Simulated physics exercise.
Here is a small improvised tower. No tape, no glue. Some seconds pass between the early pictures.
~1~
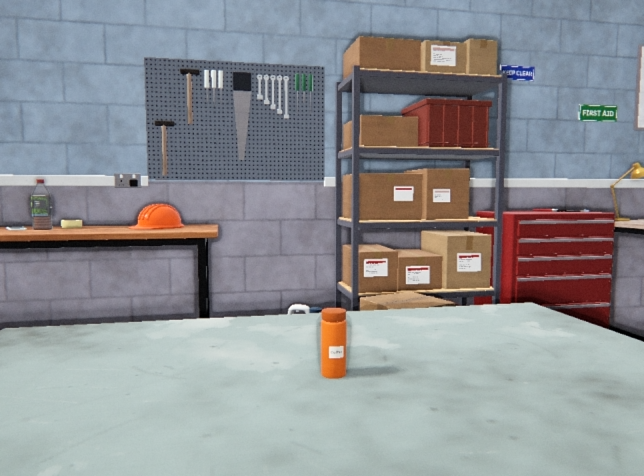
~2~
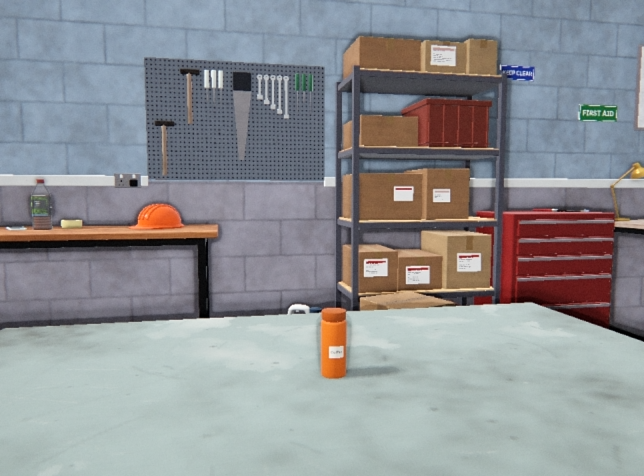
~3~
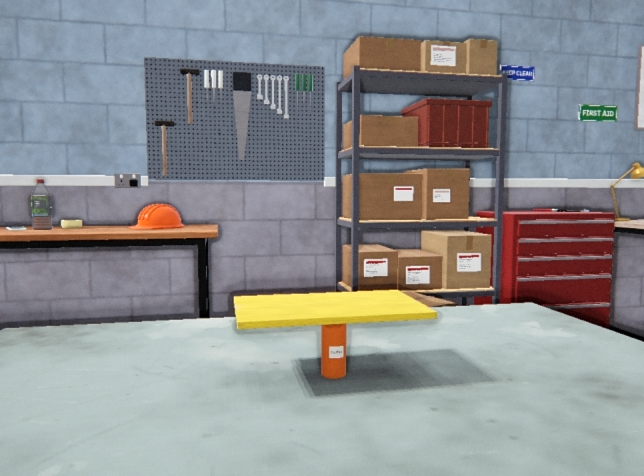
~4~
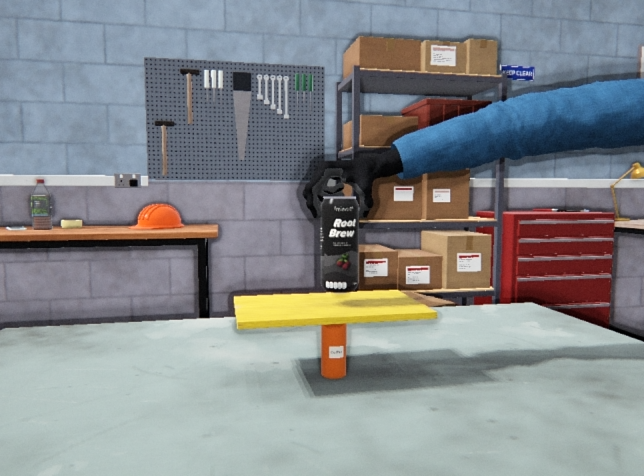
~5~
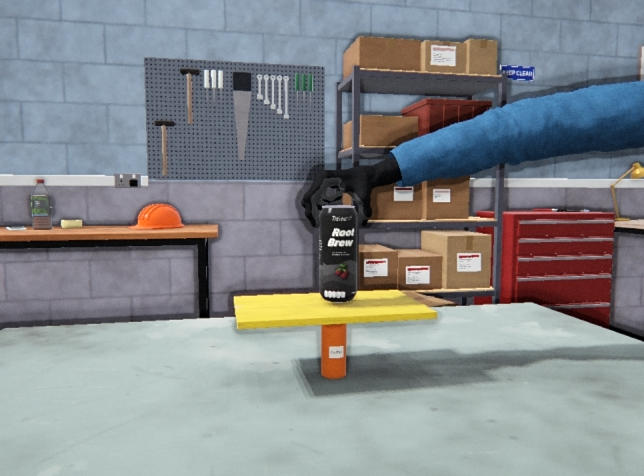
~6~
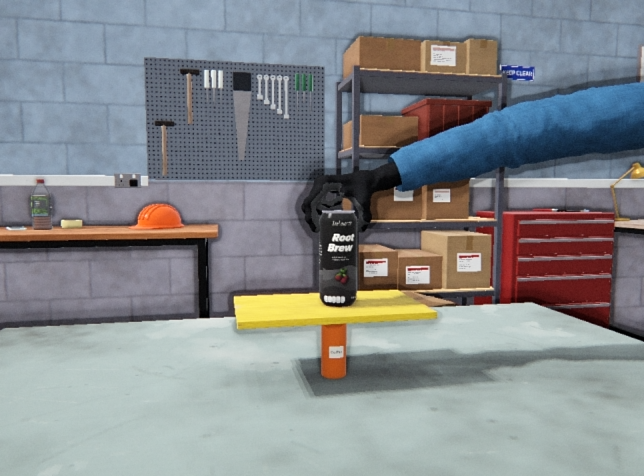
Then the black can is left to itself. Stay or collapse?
The stack holds.
Then, 0.50 s after the last picture, nothing has stirred.
Then, 1.30 s after the last picture, black can resting near (338, 259).
At rest, all 3 in place. Seen from the same camera at the end, black can near (338, 259). The stack stays up.
